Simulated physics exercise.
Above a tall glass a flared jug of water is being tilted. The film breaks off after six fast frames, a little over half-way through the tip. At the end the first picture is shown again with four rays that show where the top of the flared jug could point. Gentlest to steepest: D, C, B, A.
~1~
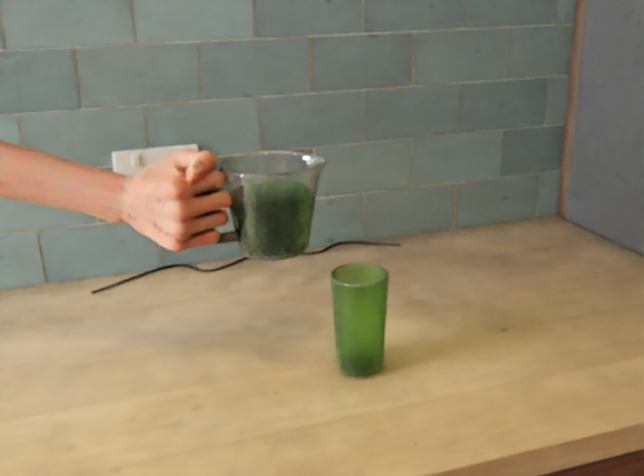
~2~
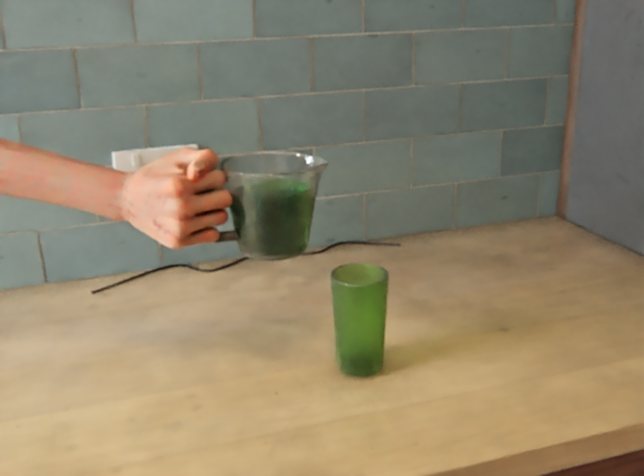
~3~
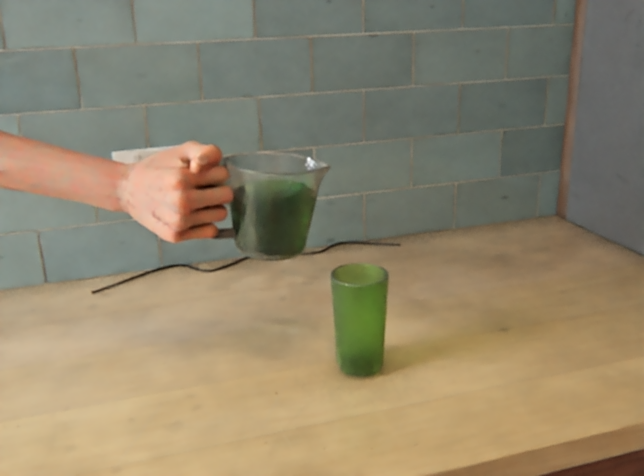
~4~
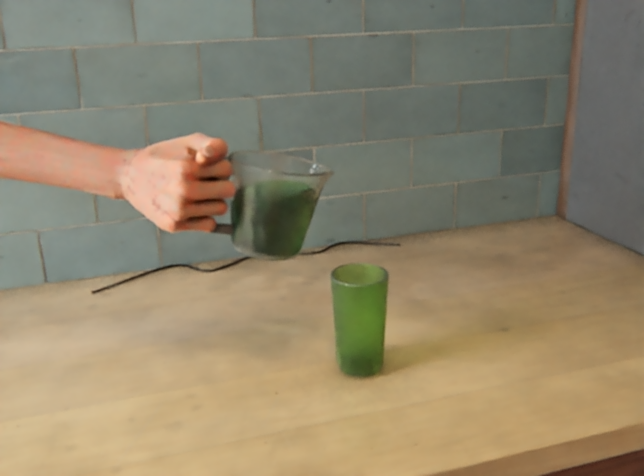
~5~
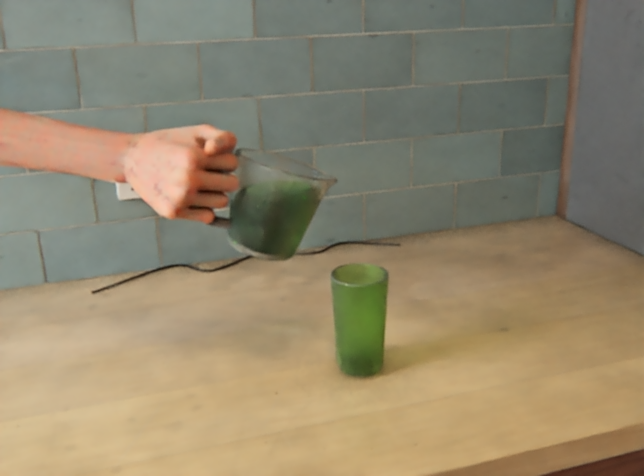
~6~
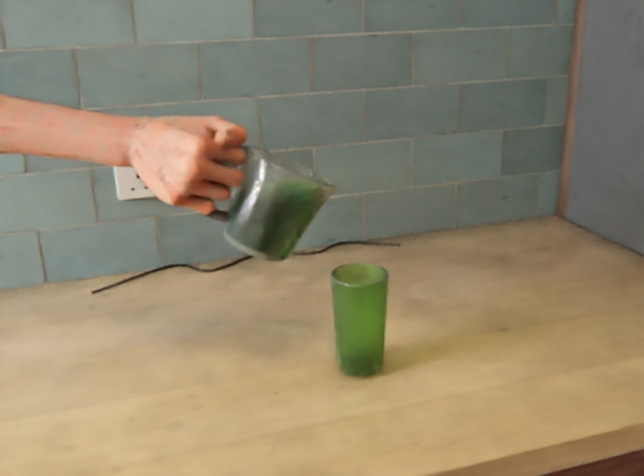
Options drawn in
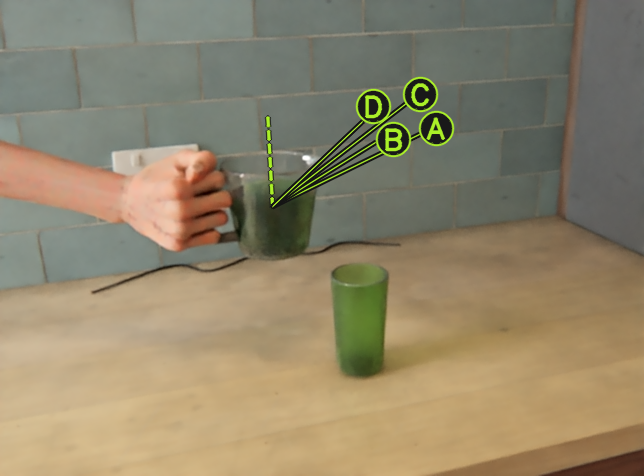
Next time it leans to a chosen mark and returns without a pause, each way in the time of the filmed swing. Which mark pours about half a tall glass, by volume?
Best: C.
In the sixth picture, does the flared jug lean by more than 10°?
Yes, it does.
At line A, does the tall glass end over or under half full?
Over.
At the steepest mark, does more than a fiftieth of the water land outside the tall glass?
No, it does not.
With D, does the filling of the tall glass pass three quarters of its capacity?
No, less.
On the marked copy, A at (419, 134); B at (375, 142); C at (406, 103); D at (362, 121).
With A, the tall glass ends with about 82 % of what it can hold.
With B, the tall glass ends with about 67 % of what it can hold.
With C, the tall glass ends with about 51 % of what it can hold.
With D, the tall glass ends with about 35 % of what it can hold.
